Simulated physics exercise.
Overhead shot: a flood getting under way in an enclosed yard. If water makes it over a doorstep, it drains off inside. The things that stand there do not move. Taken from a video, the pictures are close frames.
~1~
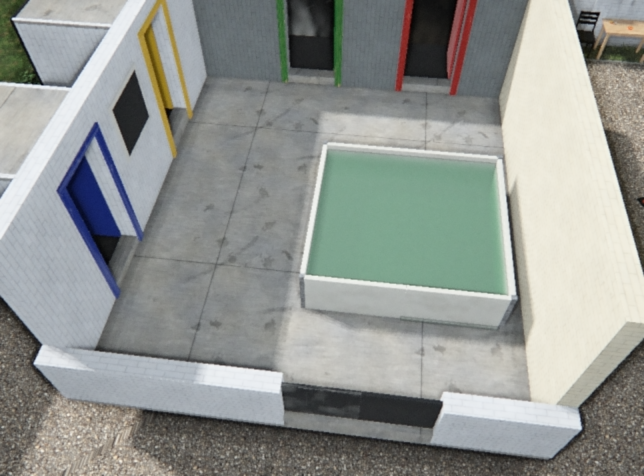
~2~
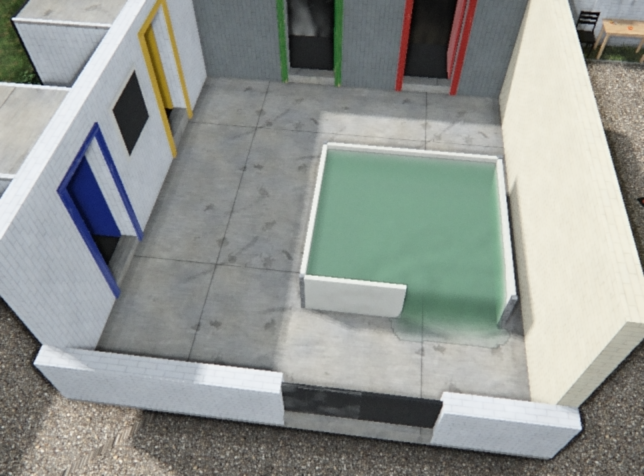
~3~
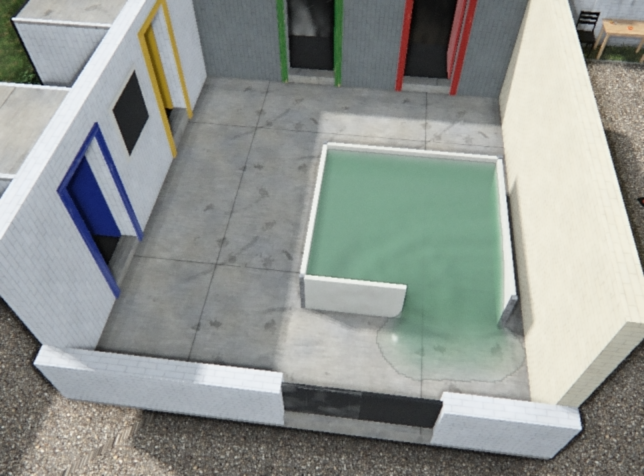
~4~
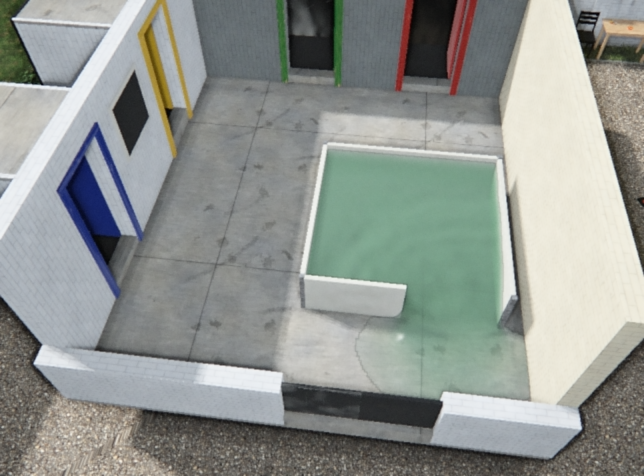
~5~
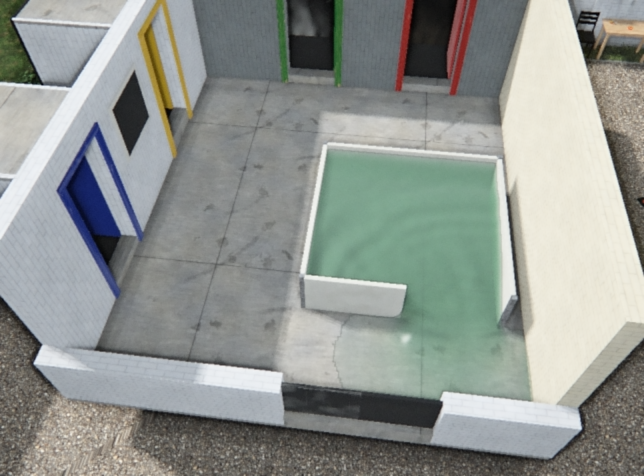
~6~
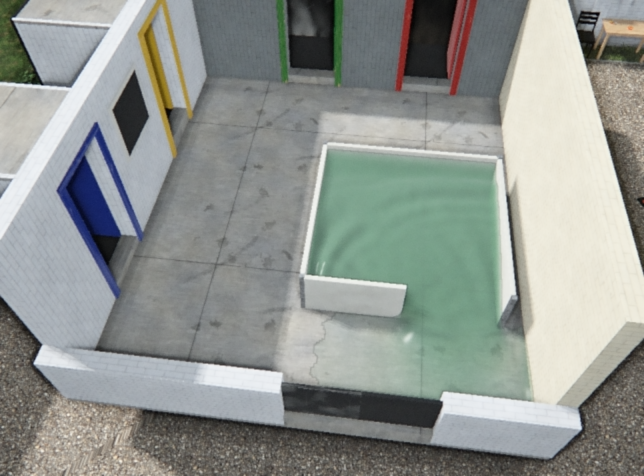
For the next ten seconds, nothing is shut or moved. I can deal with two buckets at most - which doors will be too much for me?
Result: Yellow door: At most two buckets; green door: At most two buckets; red door: At most two buckets; blue door: Over two buckets.
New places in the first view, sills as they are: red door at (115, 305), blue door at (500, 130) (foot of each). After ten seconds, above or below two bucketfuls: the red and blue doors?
Result - red: Crosses the limit; blue: Remains below the limit.
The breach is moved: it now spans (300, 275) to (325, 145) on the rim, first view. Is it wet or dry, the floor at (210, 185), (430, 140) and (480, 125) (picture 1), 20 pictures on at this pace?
So: Wetted, then spared, then spared.
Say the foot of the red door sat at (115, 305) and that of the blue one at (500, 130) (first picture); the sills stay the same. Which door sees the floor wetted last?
That is the green door.
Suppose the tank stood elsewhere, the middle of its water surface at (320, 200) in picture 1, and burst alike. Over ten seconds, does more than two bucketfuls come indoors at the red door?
Checking them one by one, the red door crosses the line.
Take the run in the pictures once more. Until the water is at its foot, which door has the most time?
Answer - the green-painted one.
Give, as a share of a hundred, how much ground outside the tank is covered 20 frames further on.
Near 50 in a hundred.
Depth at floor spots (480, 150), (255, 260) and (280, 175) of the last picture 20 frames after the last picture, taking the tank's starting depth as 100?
First 8, next 4, last 0 in a hundred.
A moment on, water covers 15 % of the floor; the yellow door not reached, the green door not reached, the red door not reached, the blue door not reached.
Next, water covers 30 % of the floor; the yellow door not reached, the green door not reached, the red door not reached, the blue door not reached.
Then, water covers 50 % of the floor; the yellow door not reached, the green door not reached, the red door wet at the sill, nothing in, the blue door over two buckets in.
Later, water covers 90 % of the floor; the yellow door wet at the sill, nothing in, the green door wet at the sill, nothing in, the red door wet at the sill, nothing in, the blue door far over two buckets in.
In the end, water covers 100 % of the floor; the yellow door wet at the sill, nothing in, the green door wet at the sill, nothing in, the red door wet at the sill, nothing in, the blue door far over two buckets in.
